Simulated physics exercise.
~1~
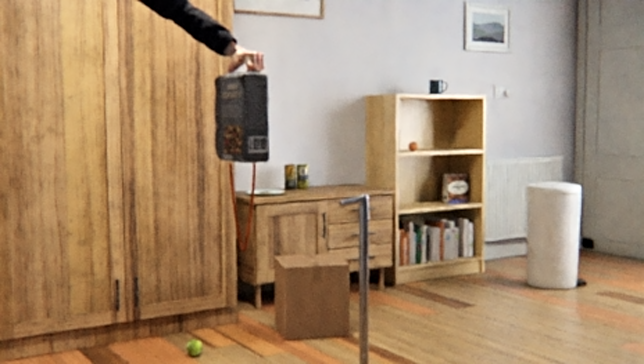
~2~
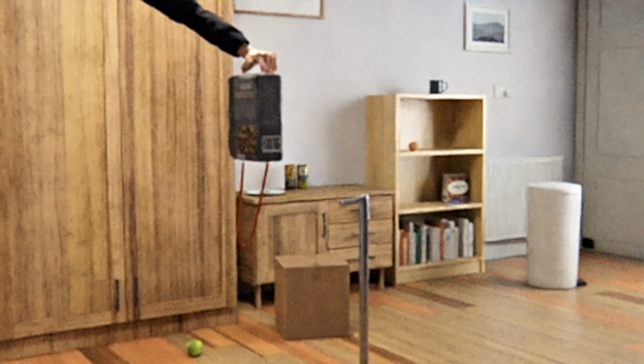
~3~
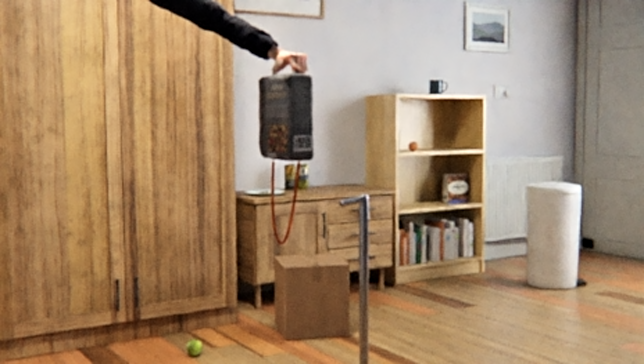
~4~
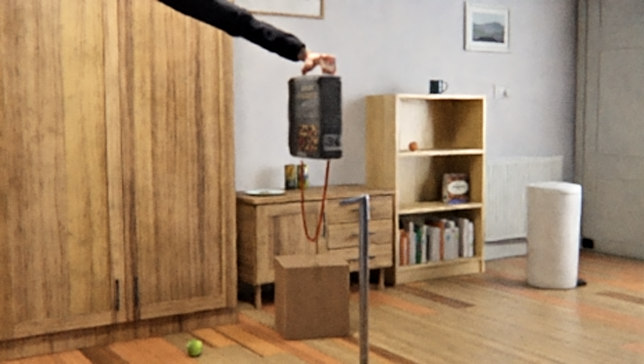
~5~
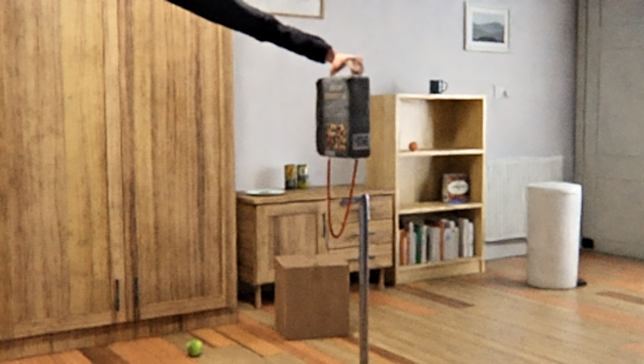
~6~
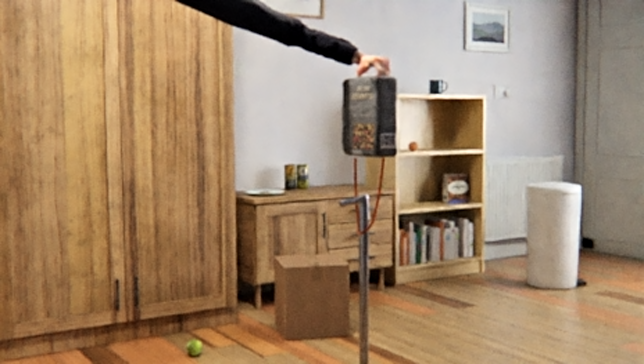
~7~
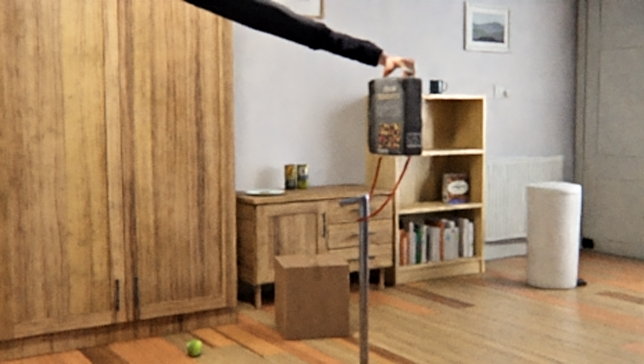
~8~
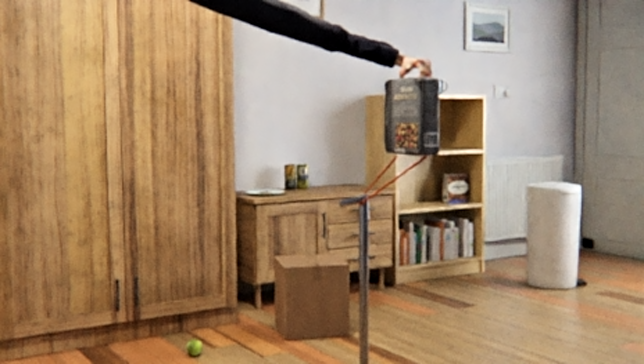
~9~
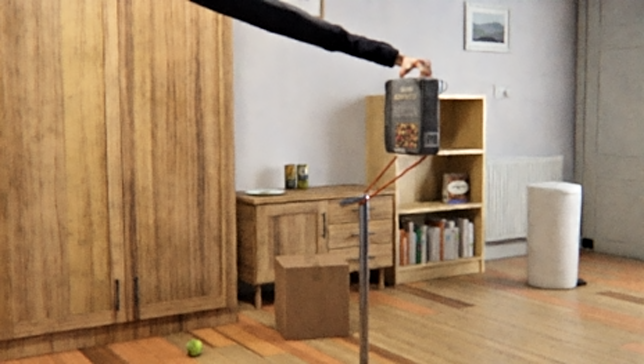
A grey bag held by a hand moves right over a metal stand, its dangling red cord loop catching and pulling taut.
